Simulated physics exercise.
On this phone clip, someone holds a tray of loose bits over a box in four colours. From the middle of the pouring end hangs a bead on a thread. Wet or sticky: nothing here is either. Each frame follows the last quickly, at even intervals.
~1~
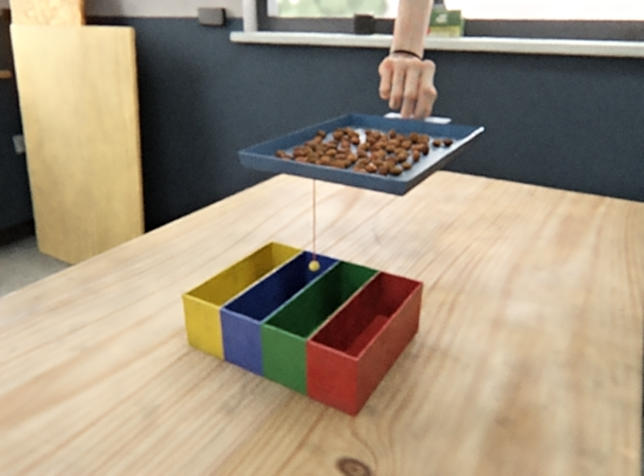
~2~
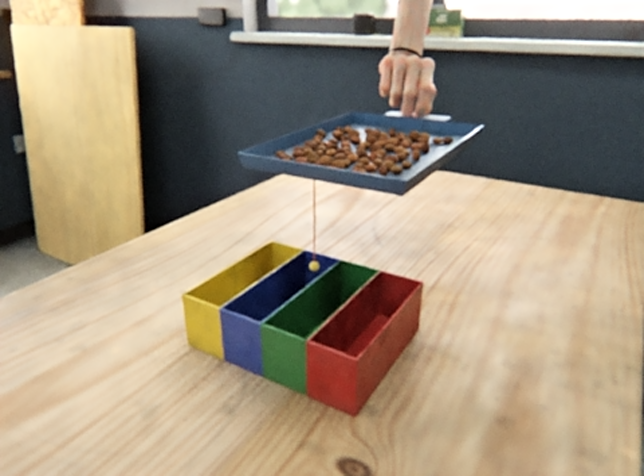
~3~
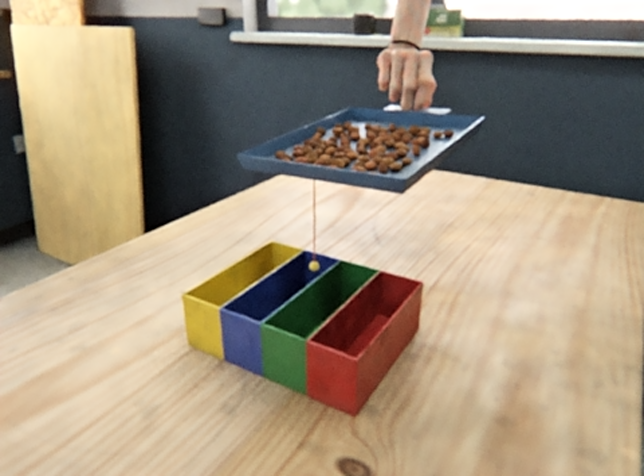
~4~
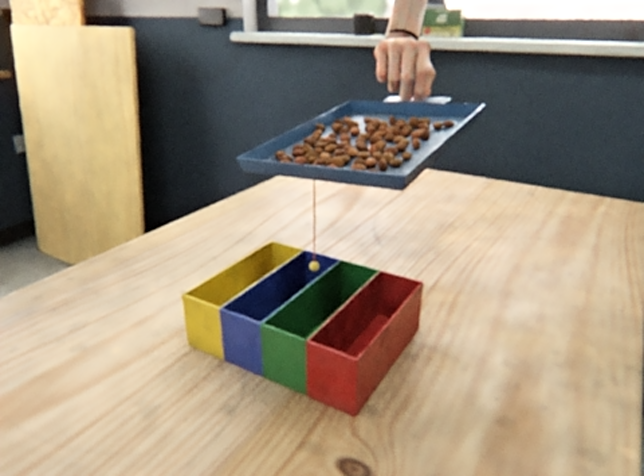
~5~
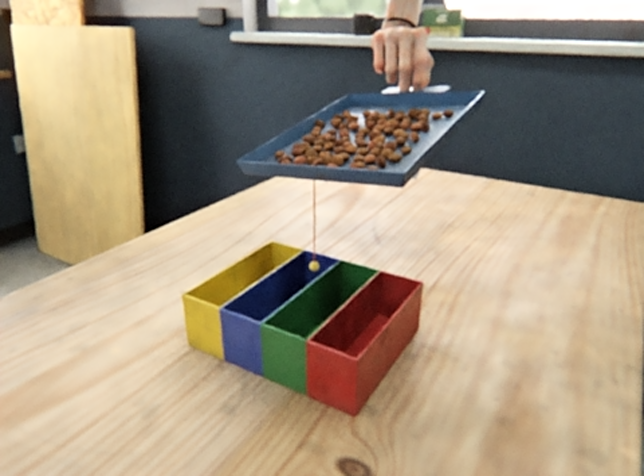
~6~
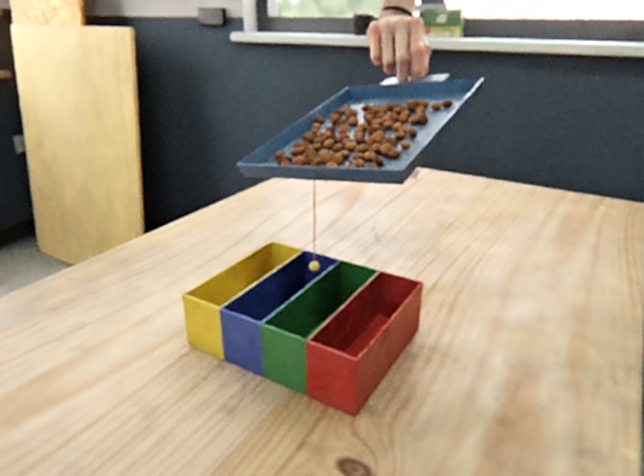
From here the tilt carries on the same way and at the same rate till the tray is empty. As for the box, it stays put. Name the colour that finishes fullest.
Yellow.
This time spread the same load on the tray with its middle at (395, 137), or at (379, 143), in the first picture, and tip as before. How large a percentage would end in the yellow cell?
Close to 80 %, followed by close to 80 %.
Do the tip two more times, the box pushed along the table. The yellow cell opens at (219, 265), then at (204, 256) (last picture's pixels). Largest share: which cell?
Blue, then the blue cell.
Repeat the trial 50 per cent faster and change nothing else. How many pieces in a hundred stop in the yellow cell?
Roughly 70 %.
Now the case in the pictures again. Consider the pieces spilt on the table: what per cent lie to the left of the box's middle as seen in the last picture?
Around 100 per cent, I reckon.
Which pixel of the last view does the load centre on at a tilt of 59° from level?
(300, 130).
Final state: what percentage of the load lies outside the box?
Estimated share: About 30 %.
Soon after the last picture, tray tipped steeply; all on the tray.
A little later, tray tipped right over; about a quarter on the tray; about a third in the yellow cell; a stray few in the blue cell; about a third falling or outside the box.
Later still, tray tipped past a quarter turn; about two thirds in the yellow cell; a small part in the blue cell; about a third falling or outside the box.
At rest, tray tipped past a quarter turn; about two thirds in the yellow cell; a small part in the blue cell; none in the red cell; none in the green cell; about a third outside the box.
